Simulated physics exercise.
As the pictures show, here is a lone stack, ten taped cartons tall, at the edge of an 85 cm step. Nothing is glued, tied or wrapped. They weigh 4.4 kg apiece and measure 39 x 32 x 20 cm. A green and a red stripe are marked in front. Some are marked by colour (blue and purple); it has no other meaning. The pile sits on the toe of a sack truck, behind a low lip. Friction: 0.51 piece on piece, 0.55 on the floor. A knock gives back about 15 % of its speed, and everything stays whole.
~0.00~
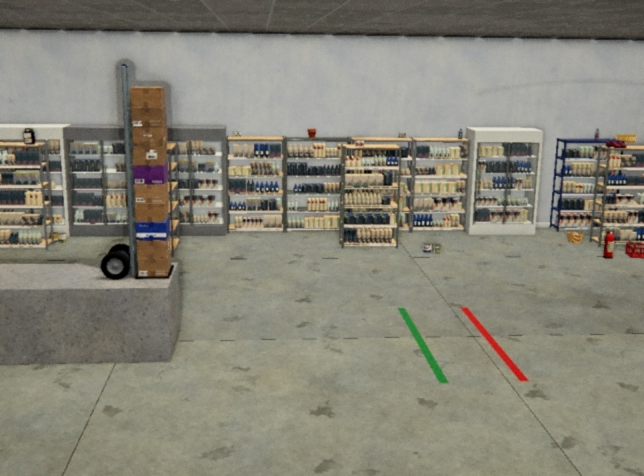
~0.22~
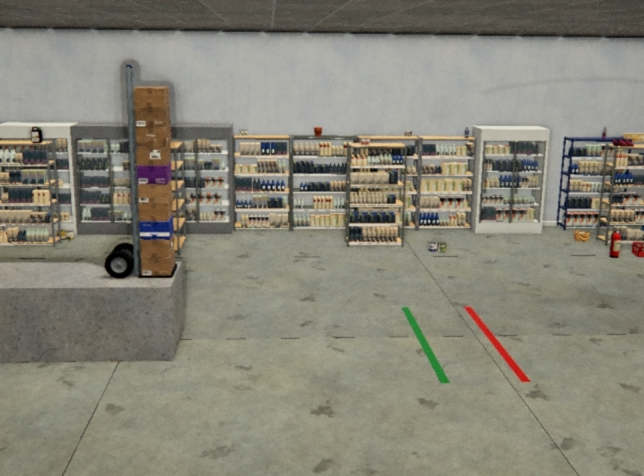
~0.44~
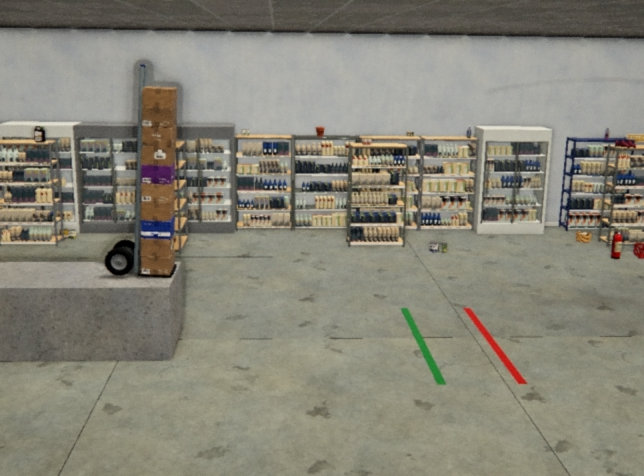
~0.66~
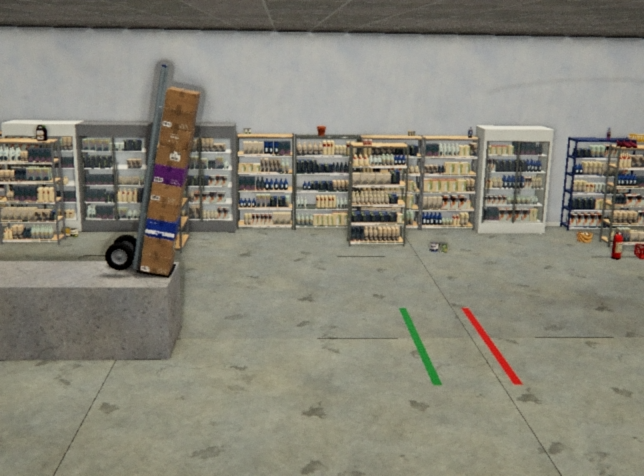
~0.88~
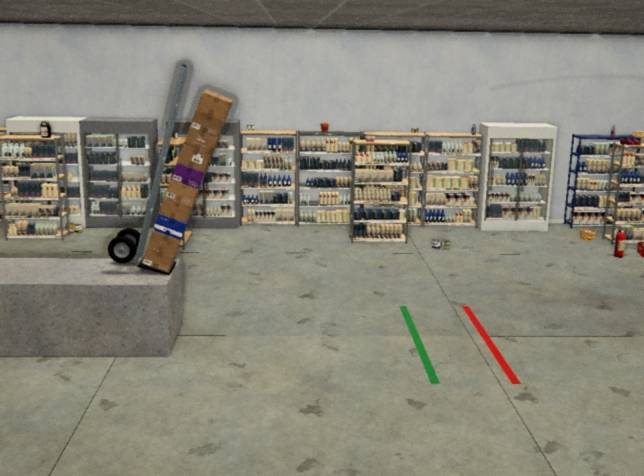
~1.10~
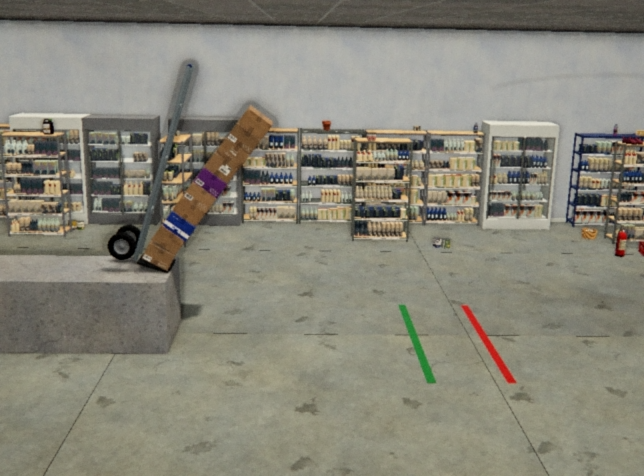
A tall stack of cartons tilts right with its hand truck, then leans away from it.
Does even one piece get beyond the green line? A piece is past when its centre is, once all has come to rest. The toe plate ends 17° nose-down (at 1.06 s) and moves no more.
Outcome: No, all stops short of the green line.
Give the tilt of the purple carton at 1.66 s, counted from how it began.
About 110°.
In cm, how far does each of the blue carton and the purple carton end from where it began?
Moved: Blue 150, purple 250.
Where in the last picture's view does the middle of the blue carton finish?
Near (237, 325).
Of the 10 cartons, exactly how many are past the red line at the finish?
0 of them.
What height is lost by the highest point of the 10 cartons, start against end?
Roughly 175 cm.
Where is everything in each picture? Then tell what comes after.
In the first frame (each place is the centre of the face we see best; the camera moves round a little), truck frame (125, 110) 0° forward; red line, near end, (517, 372); green line, near end, (439, 374); purple carton (149, 175); blue carton (151, 231); all in place.
Truck frame (130, 110) 0° forward; blue carton (155, 231), in the second frame.
Truck frame (140, 110) 4° forward; purple carton (156, 175) moved 57 mm; blue carton (156, 230) moved 31 mm; 10 have shifted, in the third frame.
Truck frame (157, 109) 10° forward; purple carton (168, 176) tilted 10°; blue carton (161, 230) tilted 10°; 10 have shifted, in the fourth frame.
Truck frame (173, 107) 15° forward; purple carton (188, 176) tilted 21°; blue carton (170, 227) tilted 21°; steepest lean 21°, the carton at (213, 106); 10 have shifted, in the fifth frame.
Truck frame (177, 107) 17° forward; red line, near end, (507, 374); green line, near end, (428, 373); purple carton (210, 183) tilted 36°, 10 cm lower; blue carton (179, 227) tilted 36°; steepest lean 36°, the carton at (200, 198); 10 have shifted, in the sixth frame.
By 1.32 s, none of the 10 cartons past the green line, 10 disturbed; blue carton tilted 63°; purple carton tilted 63°, 39 cm lower.
By 1.66 s, none of the 10 cartons past the green line, 10 disturbed; blue carton on its side; purple carton on its side.
When it is over (3.0 s), none of the 10 cartons past the green line, 10 disturbed; blue carton on its side; purple carton on its side. The farthest middle lies 41 cm short of that line. In pixels of the last frame, middles, blue carton near (237, 325), purple carton near (295, 325).
